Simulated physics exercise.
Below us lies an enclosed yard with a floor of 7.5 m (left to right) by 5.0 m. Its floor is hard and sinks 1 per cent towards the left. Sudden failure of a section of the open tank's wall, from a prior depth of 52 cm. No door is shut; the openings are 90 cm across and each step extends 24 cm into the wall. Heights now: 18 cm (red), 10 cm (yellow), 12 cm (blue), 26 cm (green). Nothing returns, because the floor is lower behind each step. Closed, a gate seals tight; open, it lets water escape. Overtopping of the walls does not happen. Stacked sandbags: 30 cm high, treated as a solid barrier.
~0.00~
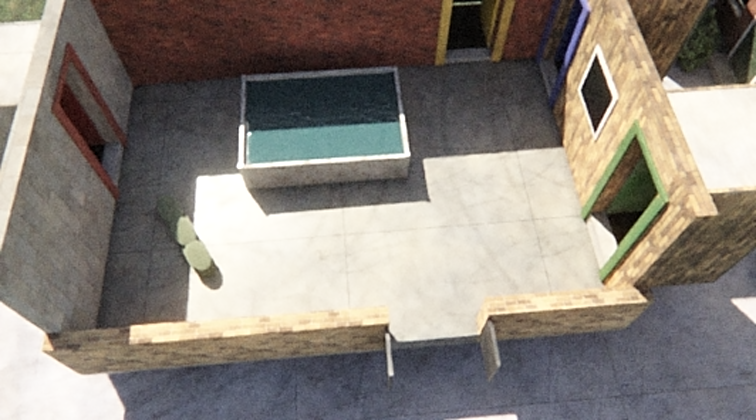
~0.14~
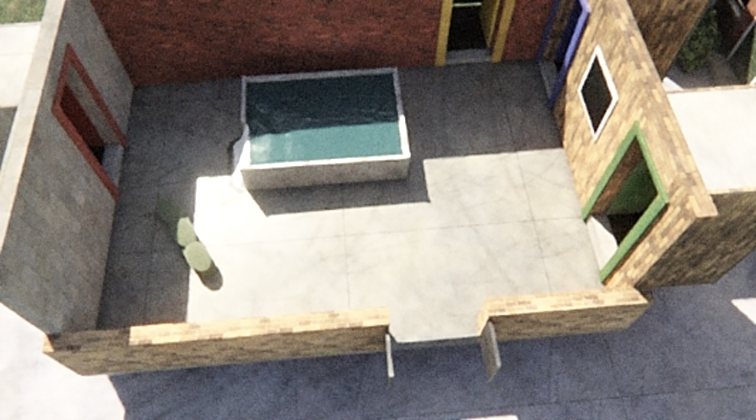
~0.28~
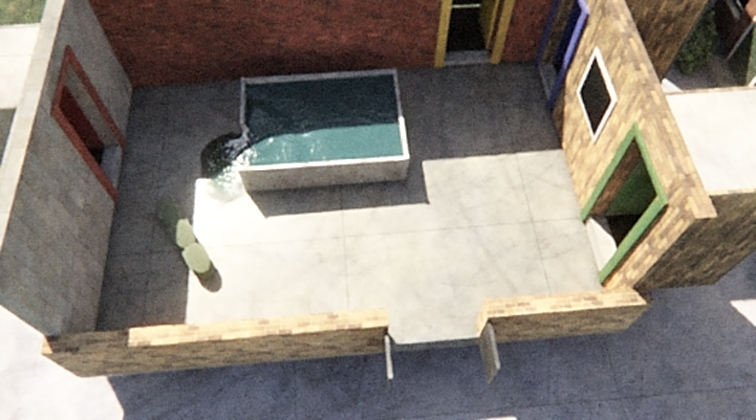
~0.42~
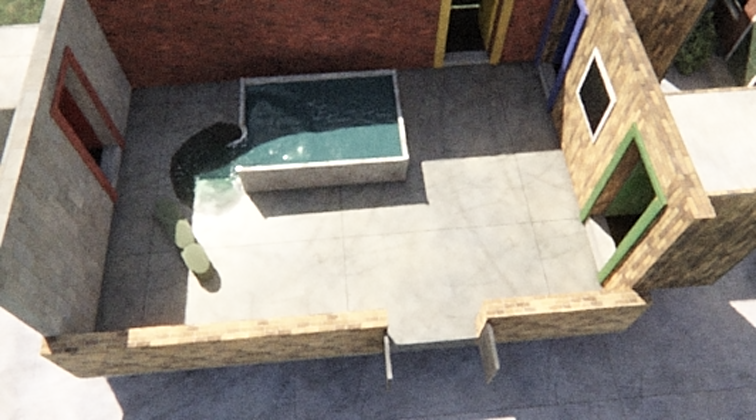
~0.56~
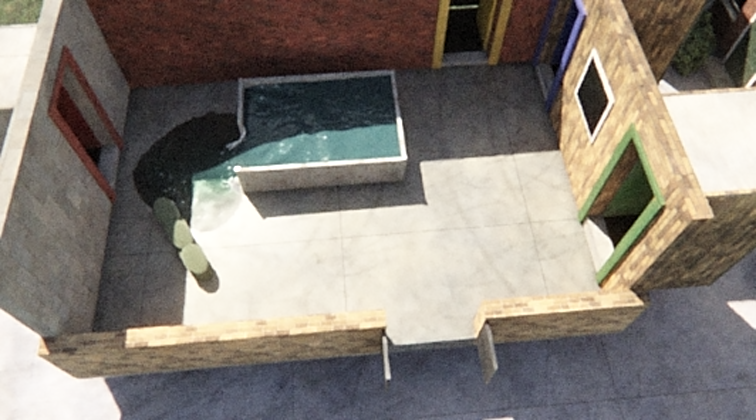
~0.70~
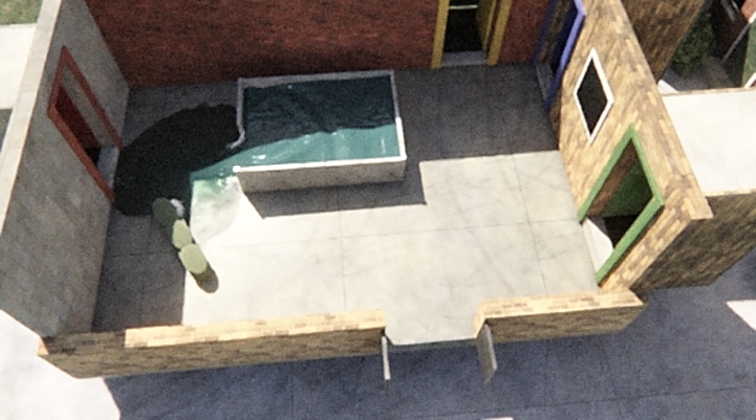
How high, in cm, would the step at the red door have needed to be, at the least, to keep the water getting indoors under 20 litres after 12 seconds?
About 28 cm.
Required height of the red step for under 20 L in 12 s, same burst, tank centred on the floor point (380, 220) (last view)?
About 10.5 cm.
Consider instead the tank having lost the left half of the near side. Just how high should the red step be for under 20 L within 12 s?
Minimum height: Approx. 5.5 cm.
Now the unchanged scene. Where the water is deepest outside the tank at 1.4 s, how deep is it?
Max depth: Around 32 cm.
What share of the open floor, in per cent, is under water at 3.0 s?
Approximately 40 % of the floor.
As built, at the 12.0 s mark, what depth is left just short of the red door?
It works out to about 10.0 centimetres deep.
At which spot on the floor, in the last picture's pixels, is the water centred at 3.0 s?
(262, 159), roughly.
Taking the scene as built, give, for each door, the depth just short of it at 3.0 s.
Red door 28 cm, yellow door 0 cm, blue door 0 cm, green door 0 cm.
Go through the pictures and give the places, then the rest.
Still water, 52 cm deep, in the open tank at (323, 118); the red door at (96, 132) is dry, in the first frame.
The front is at (233, 159), 0.3 m from the gap at (248, 157); 0.2 m2 of floor is wet, 52 cm left at the back, in the second frame.
Water pours out at (248, 160) and has run 0.7 m, to (207, 171); about 9 cm deep outside, 52 cm at the back, in the third frame.
The front is at (177, 177), 1.2 m from the gap at (247, 161); 1.5 m2 of floor is wet, 52 cm left at the back, in the fourth frame.
The front is at (139, 177), 1.8 m from the gap at (245, 161); 2.6 m2 of floor is wet, 52 cm left at the back, in the fifth frame.
Water pours out at (245, 161) and has run 2.2 m, to (114, 194); about 4 cm deep outside, 52 cm at the back; water is at the red door at (92, 136), in the sixth frame.
After 1.4 s water covers 15 % of the floor, deepest (32 cm) near (236, 175); 28 cm at the red door, 8 litres in over its 18 cm step.
After 3.0 s water covers 40 % of the floor, deepest (31 cm) near (115, 184); 28 cm at the red door, 98 litres in over its 18 cm step.
After 12.0 s water covers 95 % of the floor, deepest (12 cm) near (114, 194); 10 cm at the red door, 157 litres in over its 18 cm step.
At the red door as built, the water arrived by 0.7 s and peaked near 33 cm at 2.0 s.
Run again over the same 12 s with other heights there, 50 litres in over 24 cm, 3 litres over 33 cm. The limit of 20 litres is kept from about 28 cm up.
